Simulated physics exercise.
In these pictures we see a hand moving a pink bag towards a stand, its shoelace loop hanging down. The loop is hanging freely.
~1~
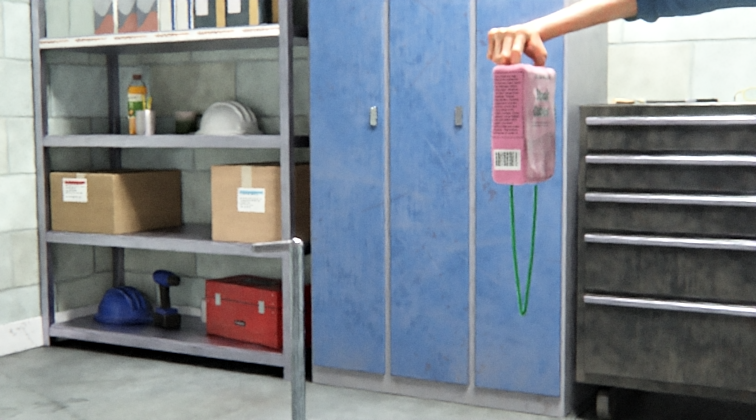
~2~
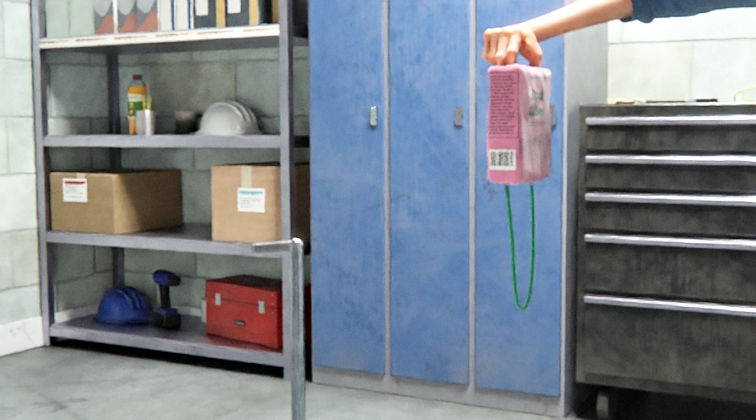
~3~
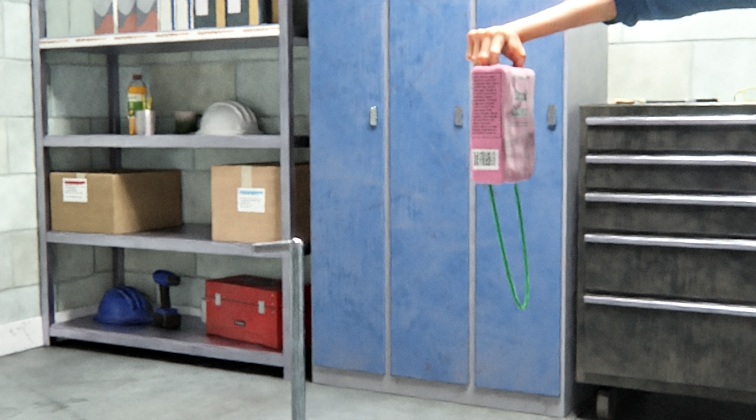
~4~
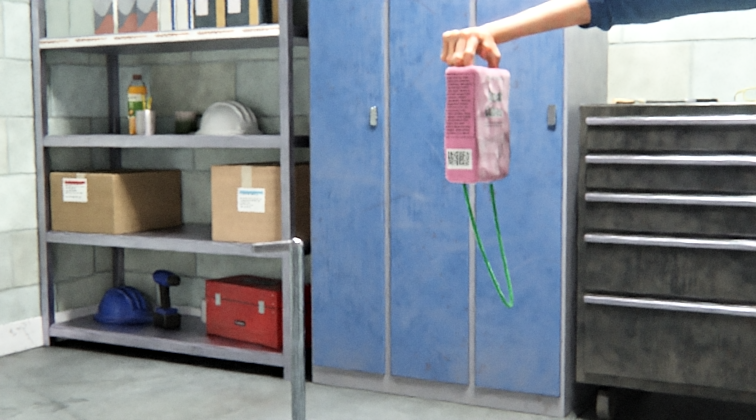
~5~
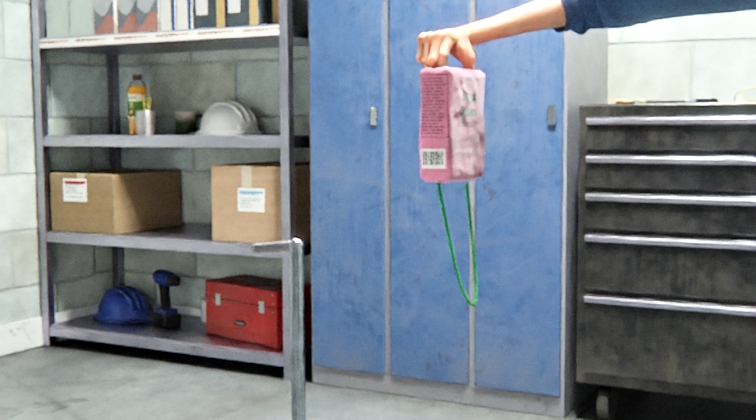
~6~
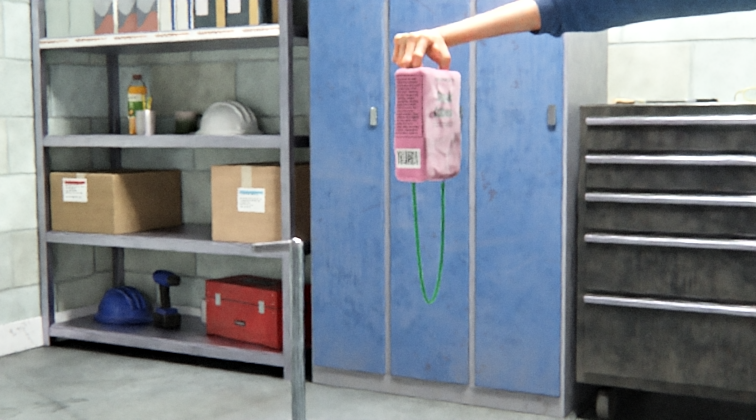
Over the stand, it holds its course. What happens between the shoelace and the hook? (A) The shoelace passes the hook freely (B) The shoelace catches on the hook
The answer is A.
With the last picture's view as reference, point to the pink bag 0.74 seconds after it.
(309, 126).
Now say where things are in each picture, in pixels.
The first picture shows pink bag (525, 125); hook tip (258, 249).
The second picture shows pink bag (520, 125); bottom of the loop (524, 309).
The third picture shows pink bag (503, 125).
The fourth picture shows pink bag (478, 125); bottom of the loop (511, 306).
The fifth picture shows pink bag (453, 125).
The sixth picture shows pink bag (429, 125); bottom of the loop (431, 302); hook tip (258, 249); hook points away from it, loop hangs below the hook.
Then, 0.74 s after the last picture, bag over the post near (308, 126).
Then, 1.52 s after the last picture, bag past the post near (198, 126).
At rest, bag past the post near (174, 126). The pink bag passes clear.
